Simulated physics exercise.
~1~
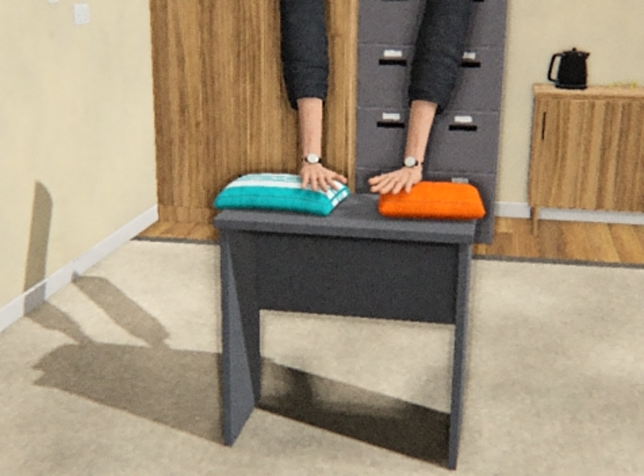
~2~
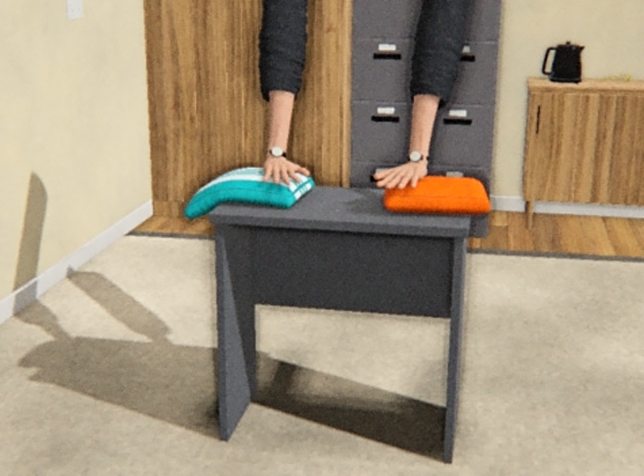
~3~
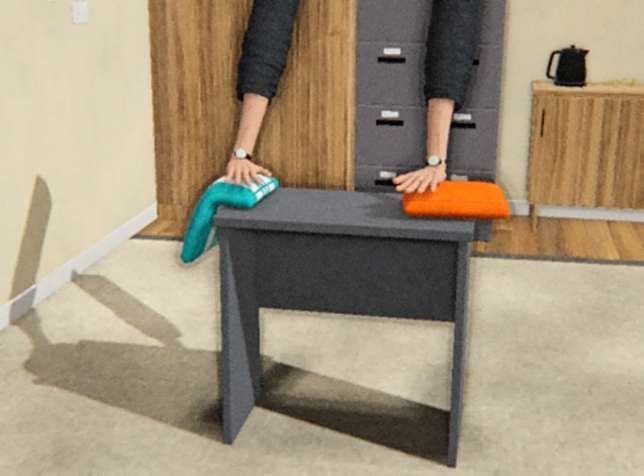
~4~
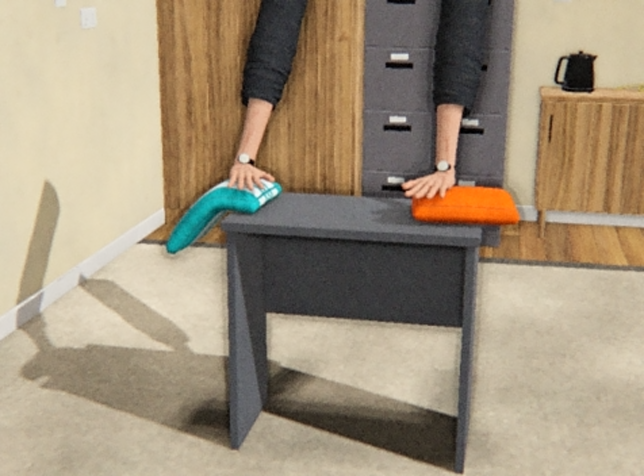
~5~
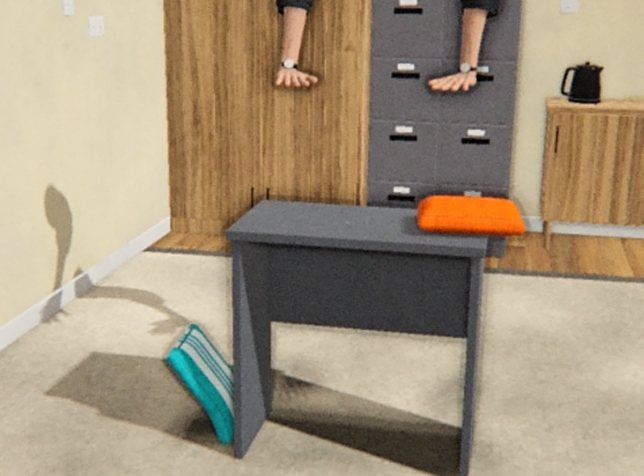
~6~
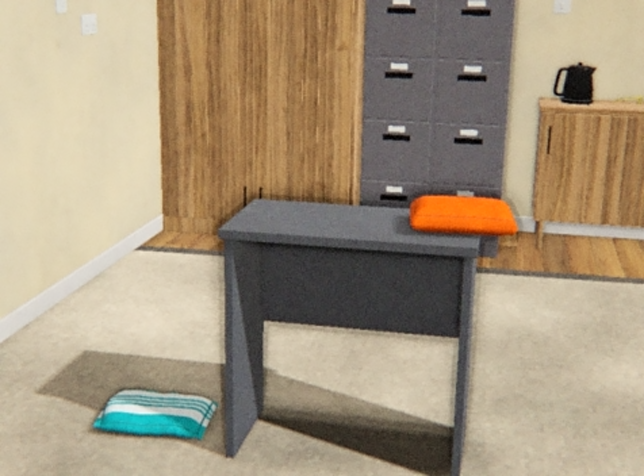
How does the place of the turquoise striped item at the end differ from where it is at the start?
At the start it lies on top of the dark table under a hand. At the end it lies on the floor to the left of the table.
